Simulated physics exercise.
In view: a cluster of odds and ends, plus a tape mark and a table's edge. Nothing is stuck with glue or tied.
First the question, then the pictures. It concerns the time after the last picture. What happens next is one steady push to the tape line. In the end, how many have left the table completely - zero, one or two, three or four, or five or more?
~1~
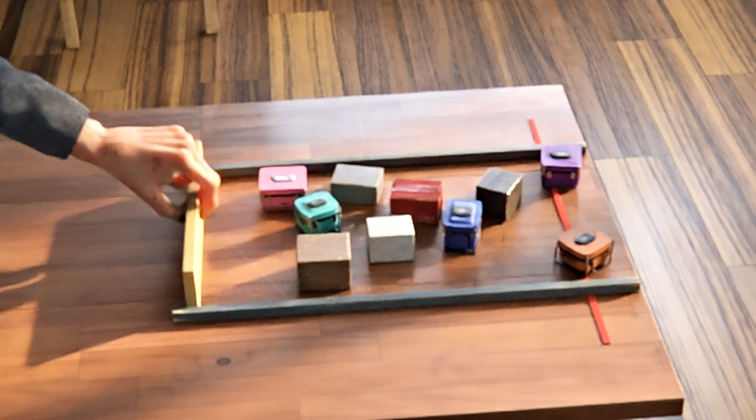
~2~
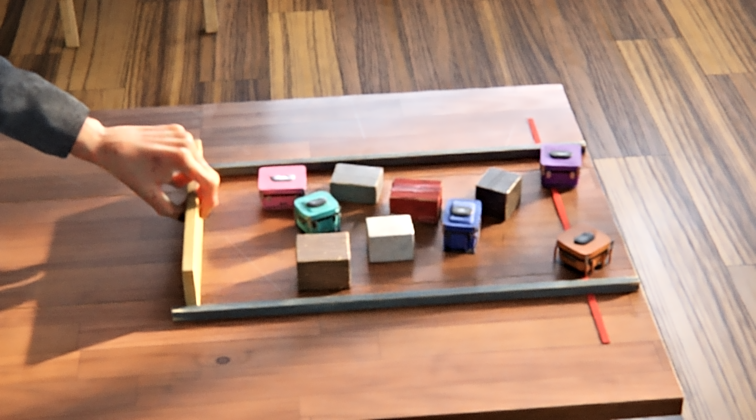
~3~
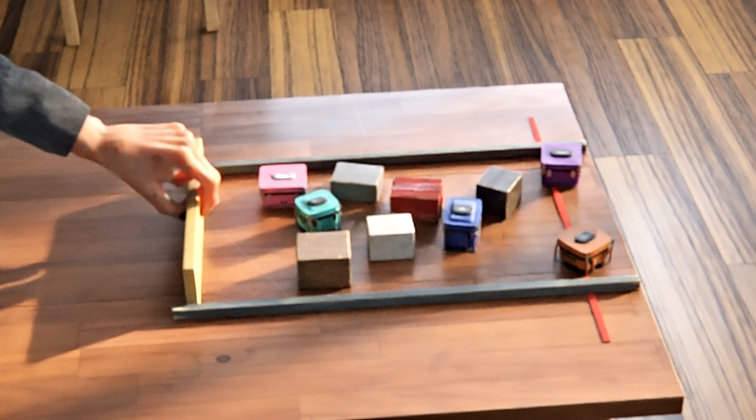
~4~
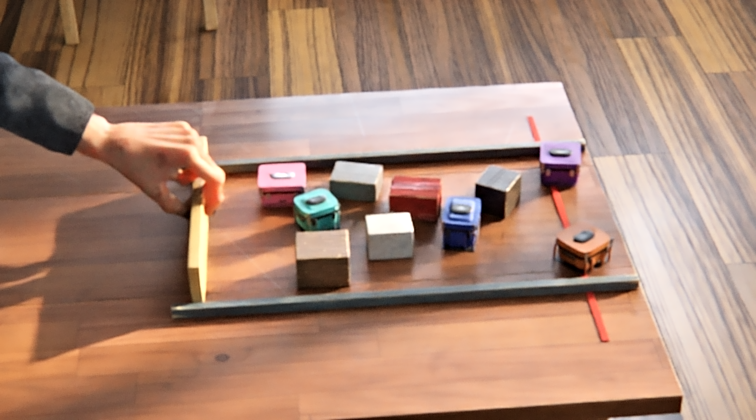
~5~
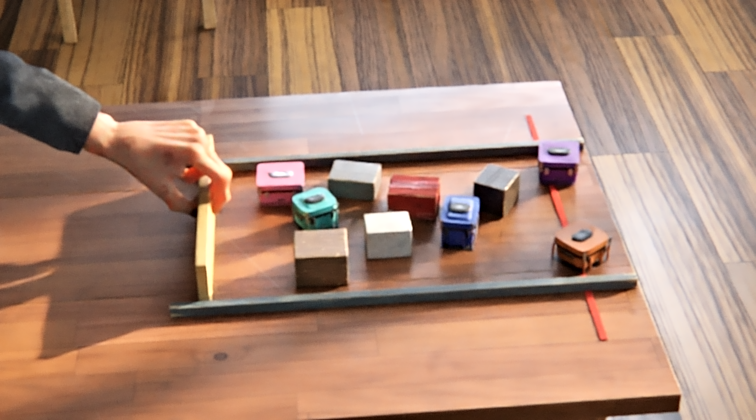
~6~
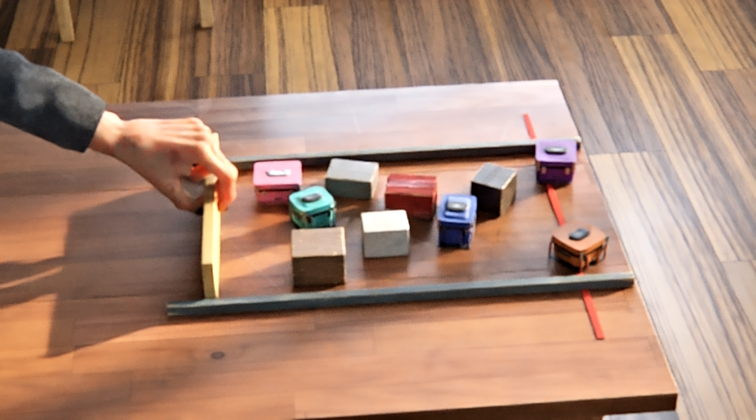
Drops: At least five.
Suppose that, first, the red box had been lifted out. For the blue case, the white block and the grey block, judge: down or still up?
Blue case - gone, white block - safe, grey block - gone.
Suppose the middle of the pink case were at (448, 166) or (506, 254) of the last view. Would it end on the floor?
In turn it goes down, then goes down.
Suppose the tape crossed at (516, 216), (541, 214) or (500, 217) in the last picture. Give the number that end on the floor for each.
Counts per try: 2; 5; 1.
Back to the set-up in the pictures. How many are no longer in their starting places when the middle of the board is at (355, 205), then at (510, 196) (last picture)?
It comes to 7 for the first spot, 10 for the other.
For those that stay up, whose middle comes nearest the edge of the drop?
That's the white block.
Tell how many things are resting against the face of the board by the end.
3 of them.
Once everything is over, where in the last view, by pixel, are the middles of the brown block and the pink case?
The brown block ends up near (600, 241), and the pink case near (569, 166).
A little later, none off yet; purple case at rest near (555, 162); orange case at rest near (578, 246); black block at rest near (493, 189).
Next, none off yet; purple case at rest near (557, 161); orange case at rest near (578, 246); black block shifted well along near (559, 191).
When it is over, the number that fall off is five or more; down, grey block, red box, blue case, black block, orange case and purple case.
